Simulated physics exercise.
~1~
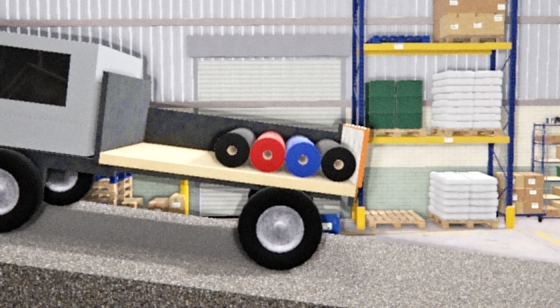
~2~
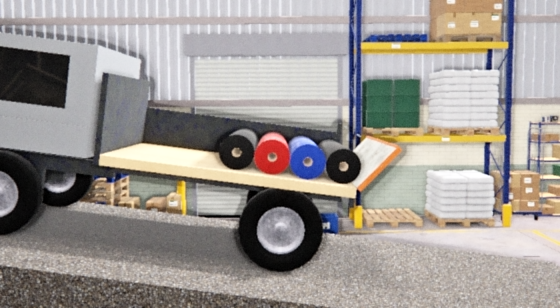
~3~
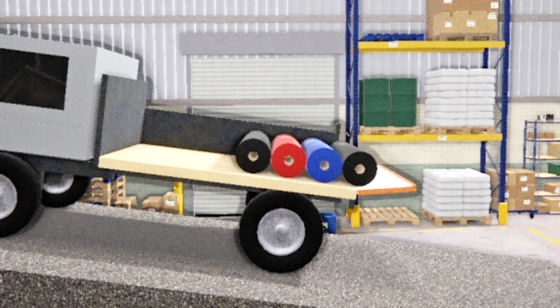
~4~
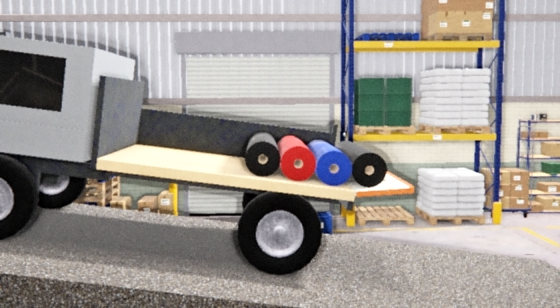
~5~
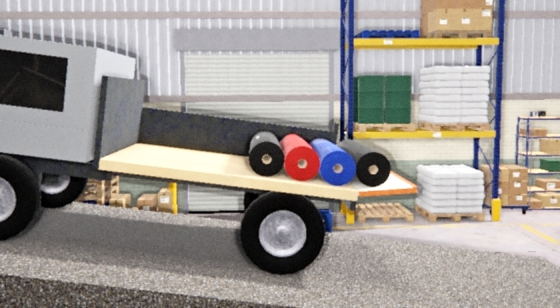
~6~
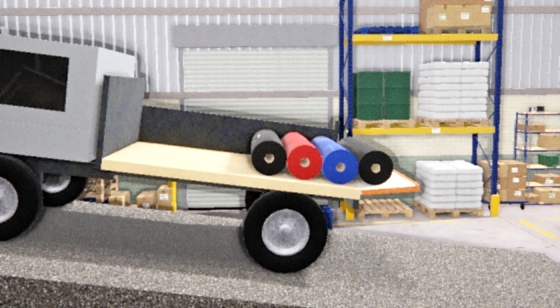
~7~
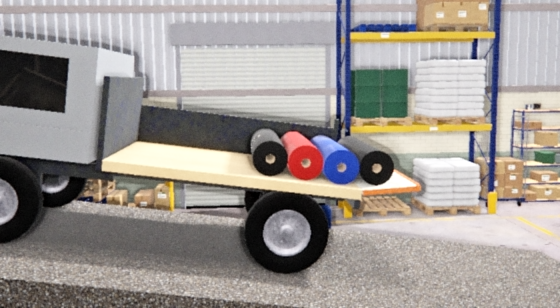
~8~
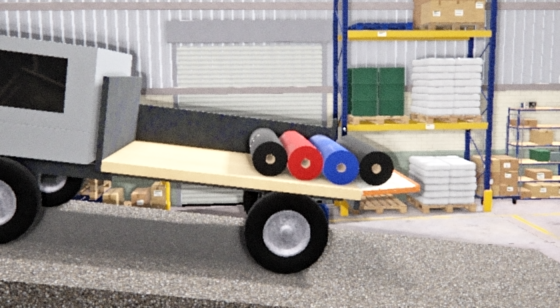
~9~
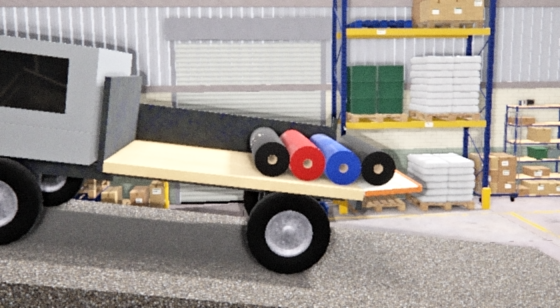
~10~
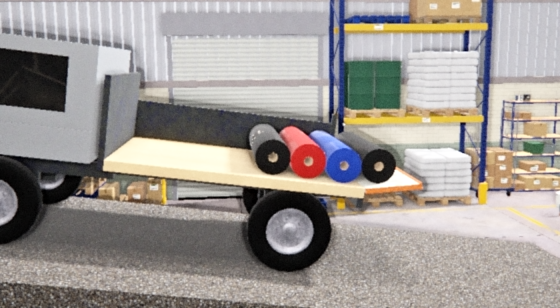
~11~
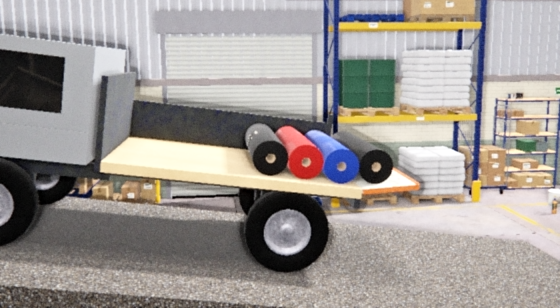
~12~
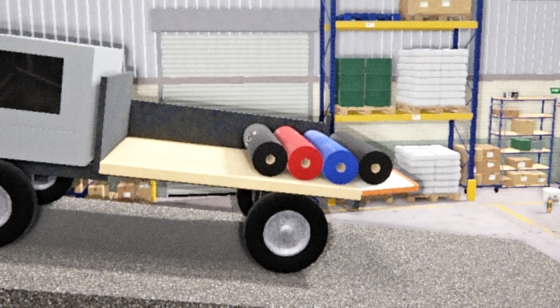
The clip opens on a grey pick-up standing on a slope in a warehouse, its open bed tilting down to the right, with four rolls, black, red, blue and black, resting side by side against the upright tailgate. The tailgate swings down to the right, and the rolls begin rolling after it. They travel a short way toward the tail together, then slow and stop at the lowered gate. The view drifts slightly around the scene while nothing else shifts. At the end all four rolls remain bunched near the rear, with none fallen off.
